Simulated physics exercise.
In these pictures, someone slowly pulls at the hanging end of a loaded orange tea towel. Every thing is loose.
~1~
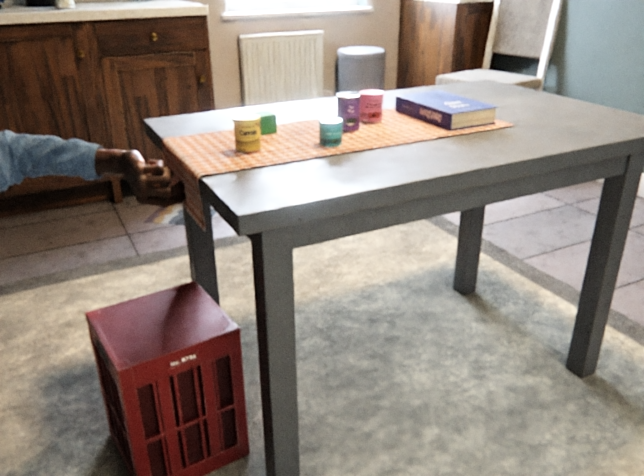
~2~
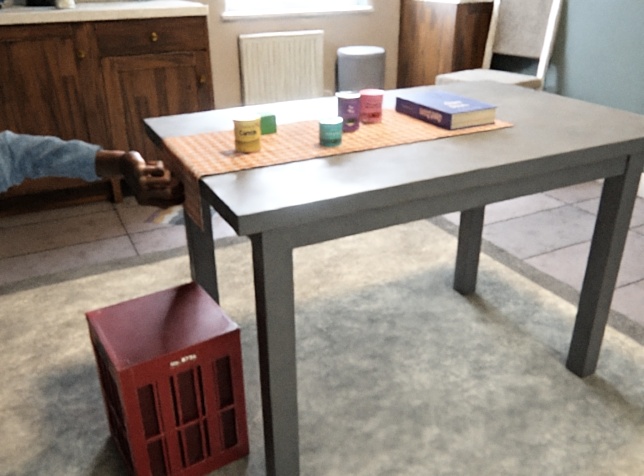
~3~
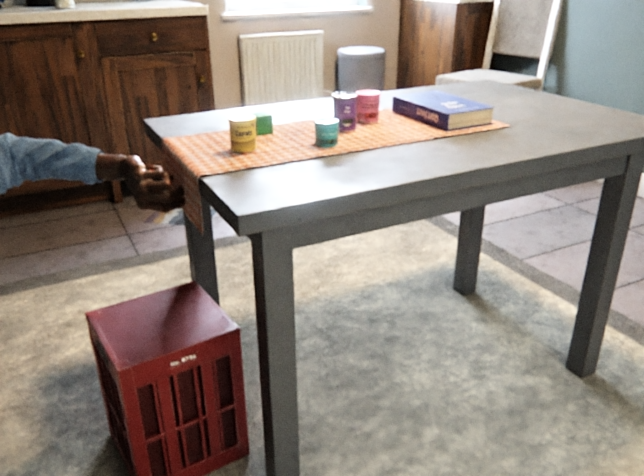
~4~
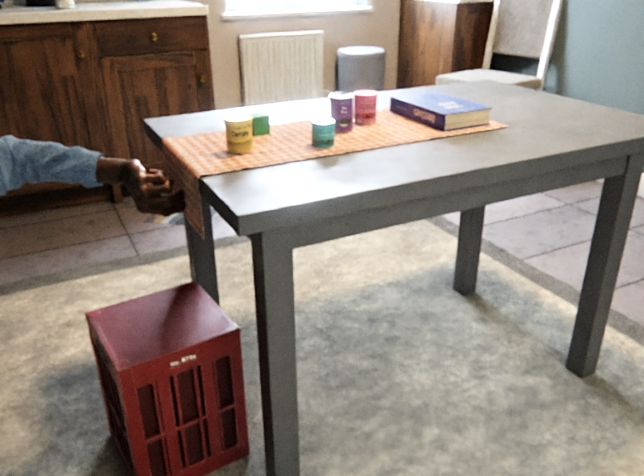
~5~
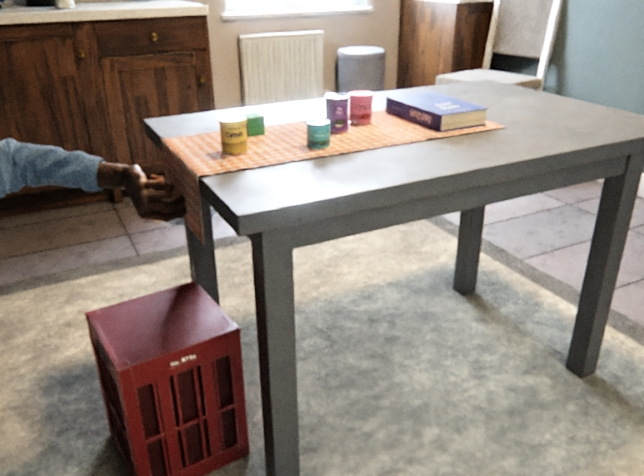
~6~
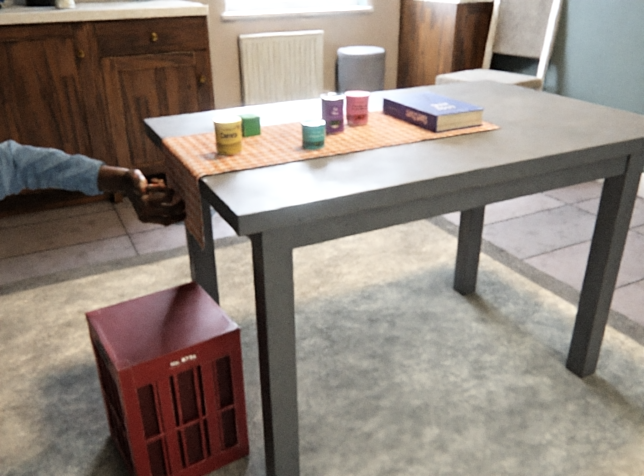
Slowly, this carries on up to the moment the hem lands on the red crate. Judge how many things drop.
My judgement: Two.
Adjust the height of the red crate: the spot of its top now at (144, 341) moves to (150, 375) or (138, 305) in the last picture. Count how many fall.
Result: 3; 1.
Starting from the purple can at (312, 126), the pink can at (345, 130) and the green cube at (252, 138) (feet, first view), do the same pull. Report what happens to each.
Result - purple can still up, pink can still up, green cube down.
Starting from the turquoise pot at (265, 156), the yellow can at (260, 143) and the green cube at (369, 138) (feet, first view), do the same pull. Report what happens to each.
Note - turquoise pot lost, yellow can lost, green cube retained.
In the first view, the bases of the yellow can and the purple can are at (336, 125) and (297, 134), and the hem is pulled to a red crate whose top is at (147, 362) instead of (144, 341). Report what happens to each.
Yellow can stays, purple can is gone.
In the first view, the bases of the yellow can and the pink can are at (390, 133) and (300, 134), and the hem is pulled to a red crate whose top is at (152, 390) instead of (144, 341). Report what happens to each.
The yellow can ends up still on top and the pink can ends up off the top.
Early on, hem near (189, 273); yellow can gone.
Midway, hem on the crate; yellow can and green cube gone.
Finally, hem on the crate; yellow can and green cube gone. It carries off two.
